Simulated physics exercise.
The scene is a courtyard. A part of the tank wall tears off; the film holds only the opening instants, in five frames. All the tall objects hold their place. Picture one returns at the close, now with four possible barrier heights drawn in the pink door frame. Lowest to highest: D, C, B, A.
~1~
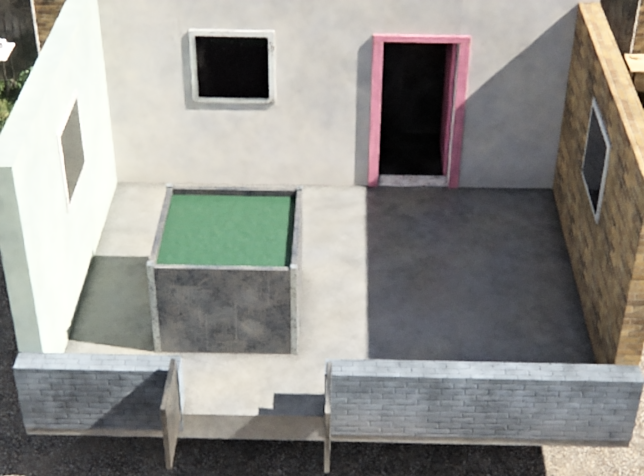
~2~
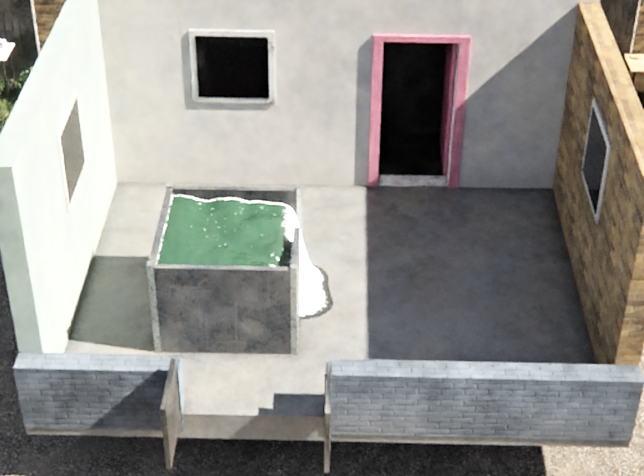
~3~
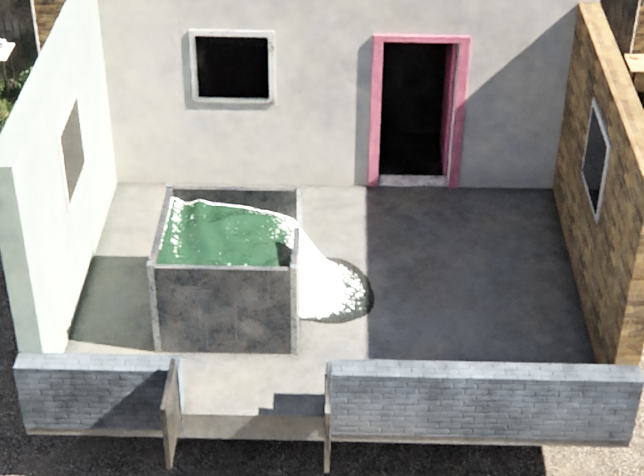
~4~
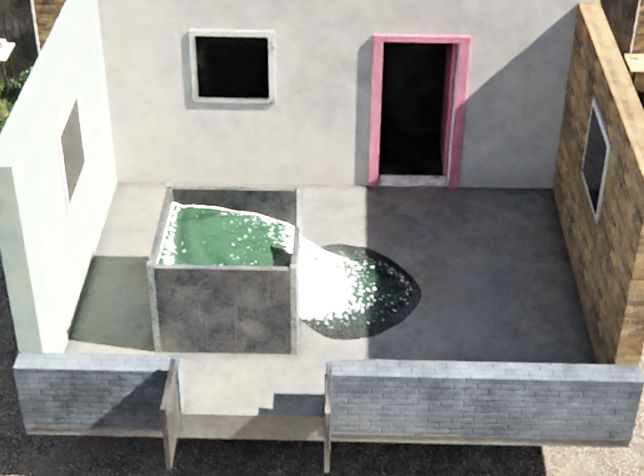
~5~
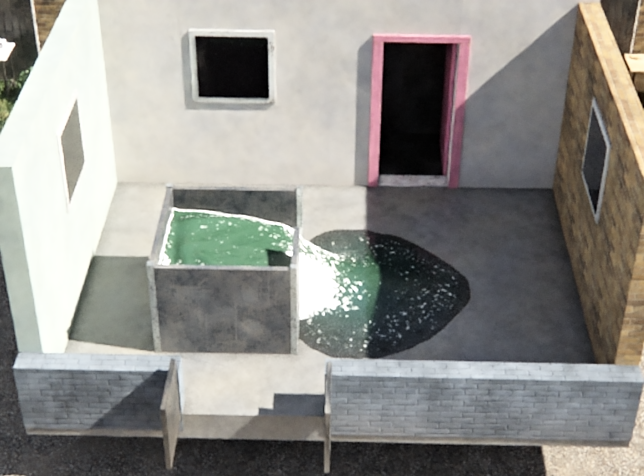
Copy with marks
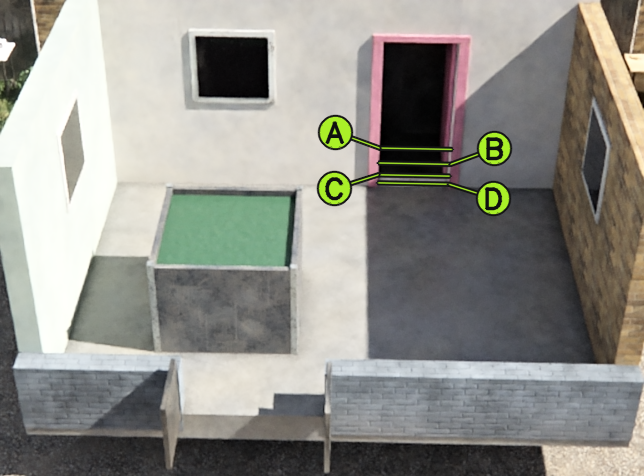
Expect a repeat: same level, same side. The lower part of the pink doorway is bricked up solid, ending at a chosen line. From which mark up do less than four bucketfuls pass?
I would pick mark C.
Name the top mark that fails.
D.
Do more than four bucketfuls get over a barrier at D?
Yes, that goes wrong.
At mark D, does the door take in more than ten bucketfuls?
Yes.
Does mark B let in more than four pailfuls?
No.
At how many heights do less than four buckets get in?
Three of the four.
On the marked copy, A at (415, 148); B at (414, 163); C at (414, 175); D at (413, 183); from the bottom up D, C, B, A.
For mark A, nothing gets over.
For mark B, nothing gets over.
For mark C, a splash gets over, under a bucket.
For mark D, some 15 bucketfuls get in.
